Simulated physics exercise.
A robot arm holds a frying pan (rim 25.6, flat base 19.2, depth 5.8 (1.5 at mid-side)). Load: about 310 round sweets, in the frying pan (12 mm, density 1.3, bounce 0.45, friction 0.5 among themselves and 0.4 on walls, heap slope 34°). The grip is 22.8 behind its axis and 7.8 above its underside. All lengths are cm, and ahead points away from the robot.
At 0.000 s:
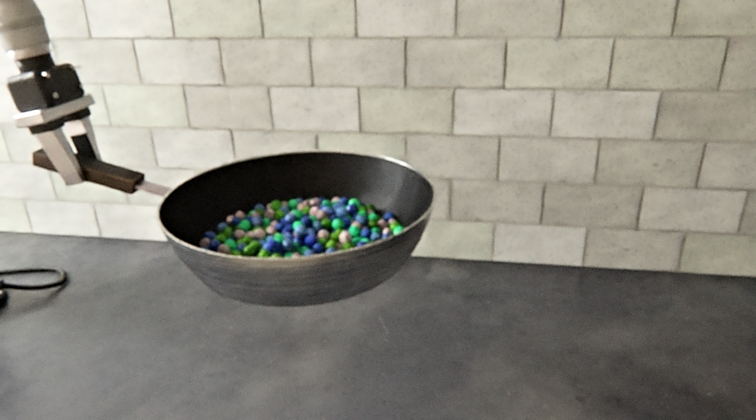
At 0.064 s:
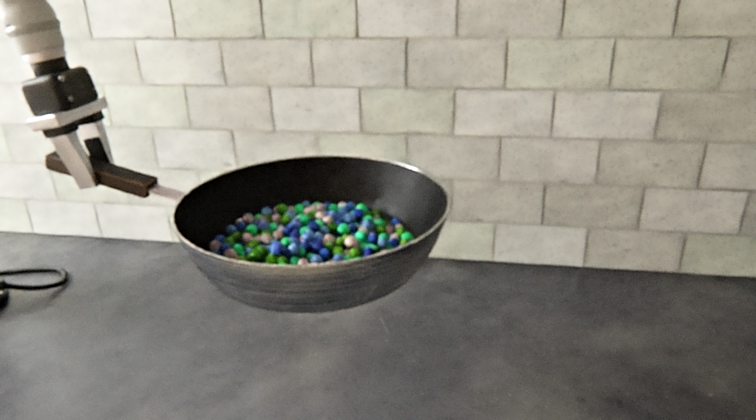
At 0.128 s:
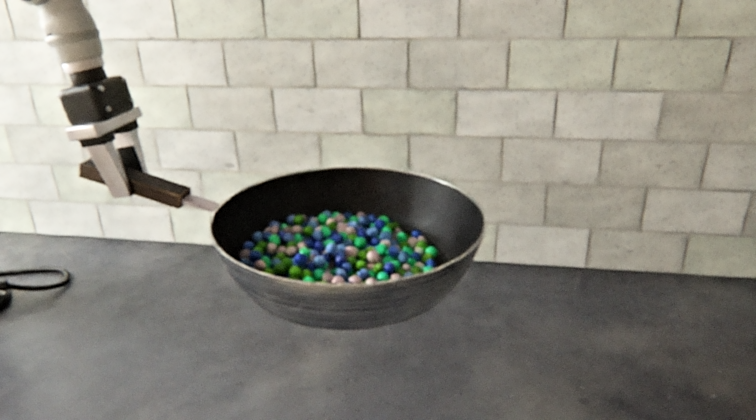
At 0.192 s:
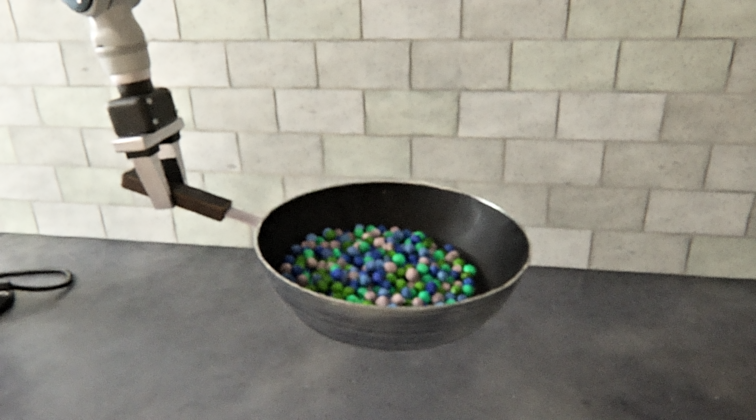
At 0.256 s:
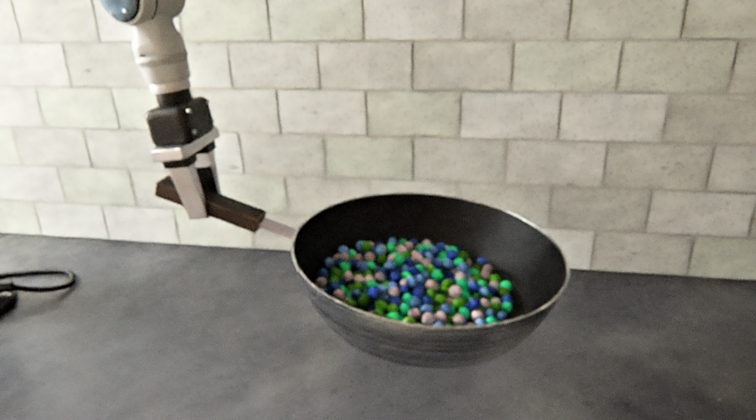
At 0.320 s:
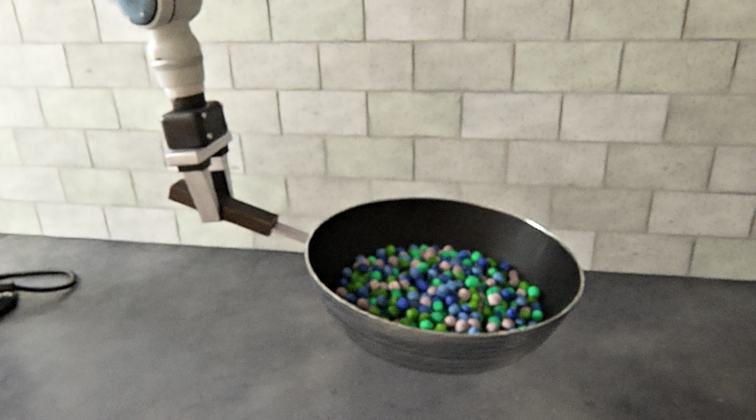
A robot arm carrying a frying pan of small colourful balls to the right and slightly downward above a dark countertop.
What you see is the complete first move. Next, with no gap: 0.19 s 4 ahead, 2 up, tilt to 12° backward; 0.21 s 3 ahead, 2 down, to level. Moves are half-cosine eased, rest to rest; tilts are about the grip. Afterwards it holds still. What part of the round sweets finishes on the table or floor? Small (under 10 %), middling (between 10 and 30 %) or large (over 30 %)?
On the table or floor the share is small, under 10 %.
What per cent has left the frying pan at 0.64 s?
Some 0 per cent.
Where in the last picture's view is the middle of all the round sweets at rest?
At about (550, 287).
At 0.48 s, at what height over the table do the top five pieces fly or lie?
Roughly 29 cm.
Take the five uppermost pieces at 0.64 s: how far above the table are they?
About 27 cm.
After 0.48 s, tilted 11° backward, highest piece 29 above the table; 311 in the frying pan.
After 0.64 s, tilted 4° backward, highest piece 27 above the table; 311 in the frying pan.
After 0.92 s, level, highest piece 23 above the table; 311 in the frying pan.
After 1.97 s, level, highest piece 23 above the table; 311 in the frying pan.
In the end, 311 in the frying pan. That is 0 % on the table or floor.
